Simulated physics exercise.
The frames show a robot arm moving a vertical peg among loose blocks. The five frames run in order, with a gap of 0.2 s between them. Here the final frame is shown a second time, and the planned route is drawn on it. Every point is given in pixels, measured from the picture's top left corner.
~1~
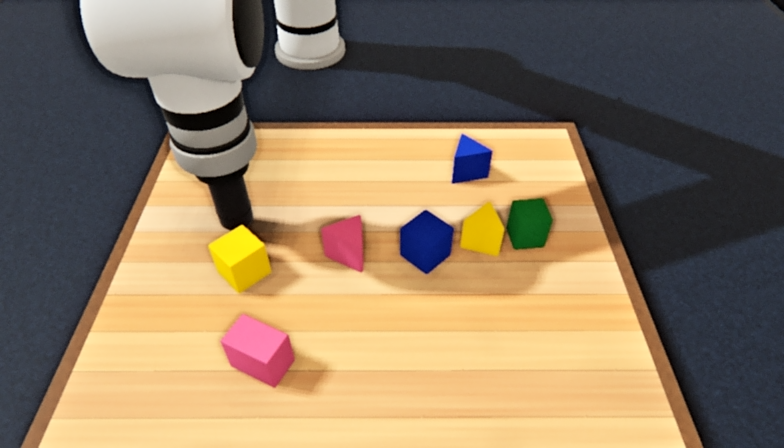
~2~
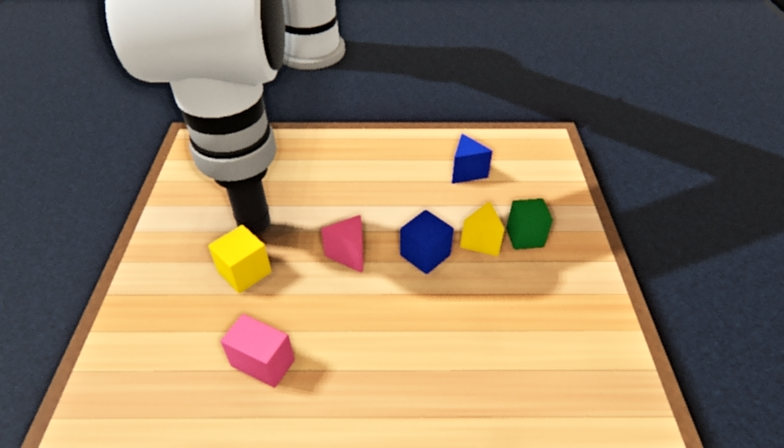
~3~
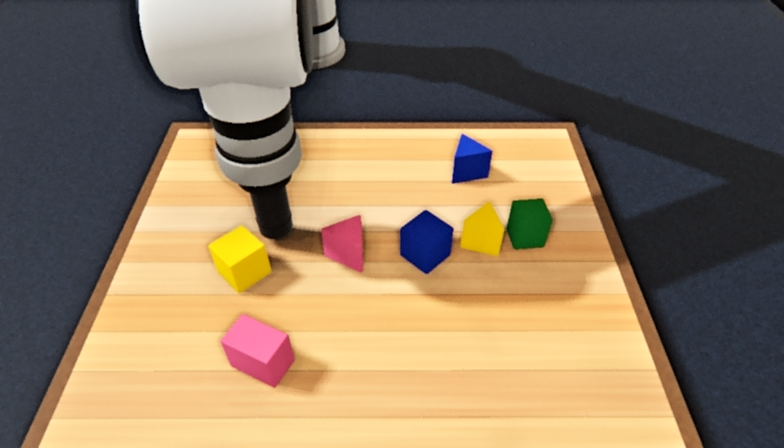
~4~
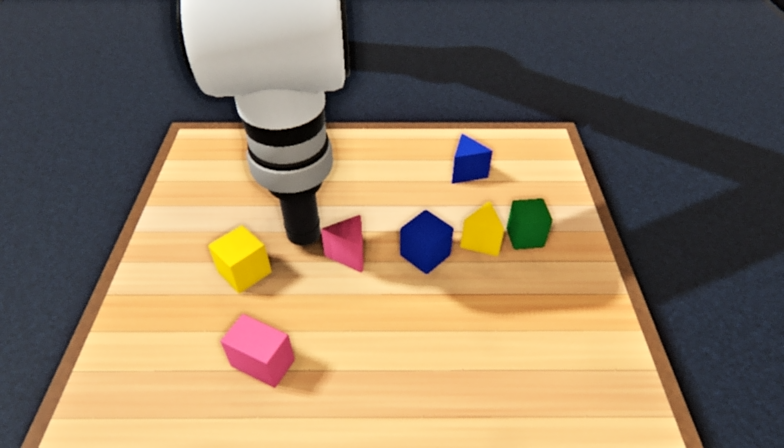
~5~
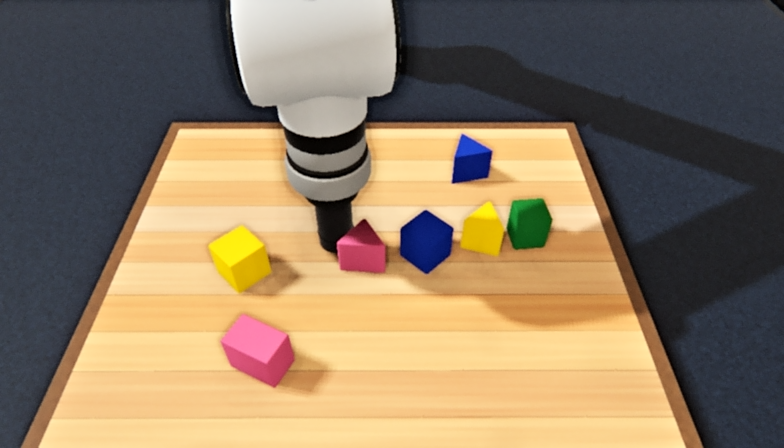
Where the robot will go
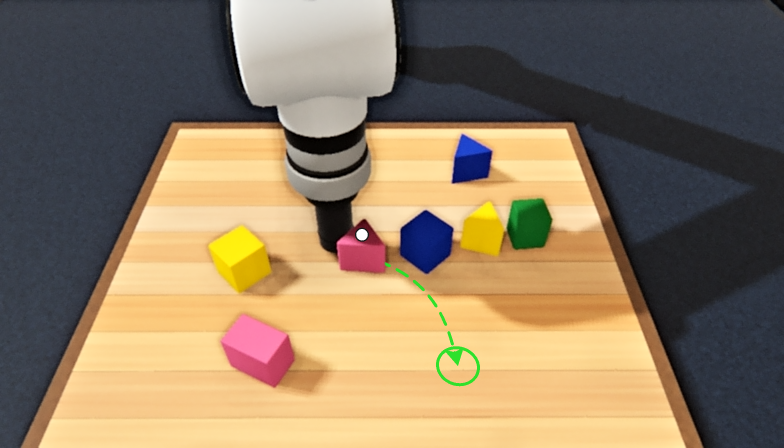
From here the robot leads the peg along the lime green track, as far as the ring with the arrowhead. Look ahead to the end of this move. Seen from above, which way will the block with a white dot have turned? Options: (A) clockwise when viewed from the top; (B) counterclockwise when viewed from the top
B (counterclockwise when viewed from the top)
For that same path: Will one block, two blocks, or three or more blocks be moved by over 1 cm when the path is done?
The push moves one block more than 1 cm.
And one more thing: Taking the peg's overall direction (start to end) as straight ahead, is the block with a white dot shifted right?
That would be a no.
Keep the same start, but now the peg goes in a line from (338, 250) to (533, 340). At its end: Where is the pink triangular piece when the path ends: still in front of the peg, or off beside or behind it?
I'd say the pink triangular piece is still out in front of the peg at the end.
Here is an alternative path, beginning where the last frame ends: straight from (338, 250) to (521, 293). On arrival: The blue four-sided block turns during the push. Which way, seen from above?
It makes a counterclockwise turn.
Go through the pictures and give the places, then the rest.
The first frame shows tip of the peg (237, 220), middles of tops, pink triangular piece (347, 229), blue four-sided block (427, 227), yellow triangular piece (486, 216).
The second frame shows peg (254, 223), nothing pushed.
The third frame shows peg (276, 228), nothing pushed.
The fourth frame shows peg (304, 234), nothing pushed.
The fifth frame shows peg (337, 241), pink triangular piece (362, 235), blue four-sided block (427, 227), yellow triangular piece (486, 216).
The line goes from (338, 250) through (394, 268) and (437, 307) to (458, 366); the dot is on the pink triangular piece.
What follows on the original path. One third of the way, peg (395, 261); pink triangular piece (422, 259).
Two thirds of the way, peg (439, 301); pink triangular piece (469, 303); blue four-sided block (431, 226).
At the end, peg (459, 358); pink triangular piece (501, 339), turned 35° anticlockwise; blue four-sided block (431, 226); yellow triangular piece unmoved.
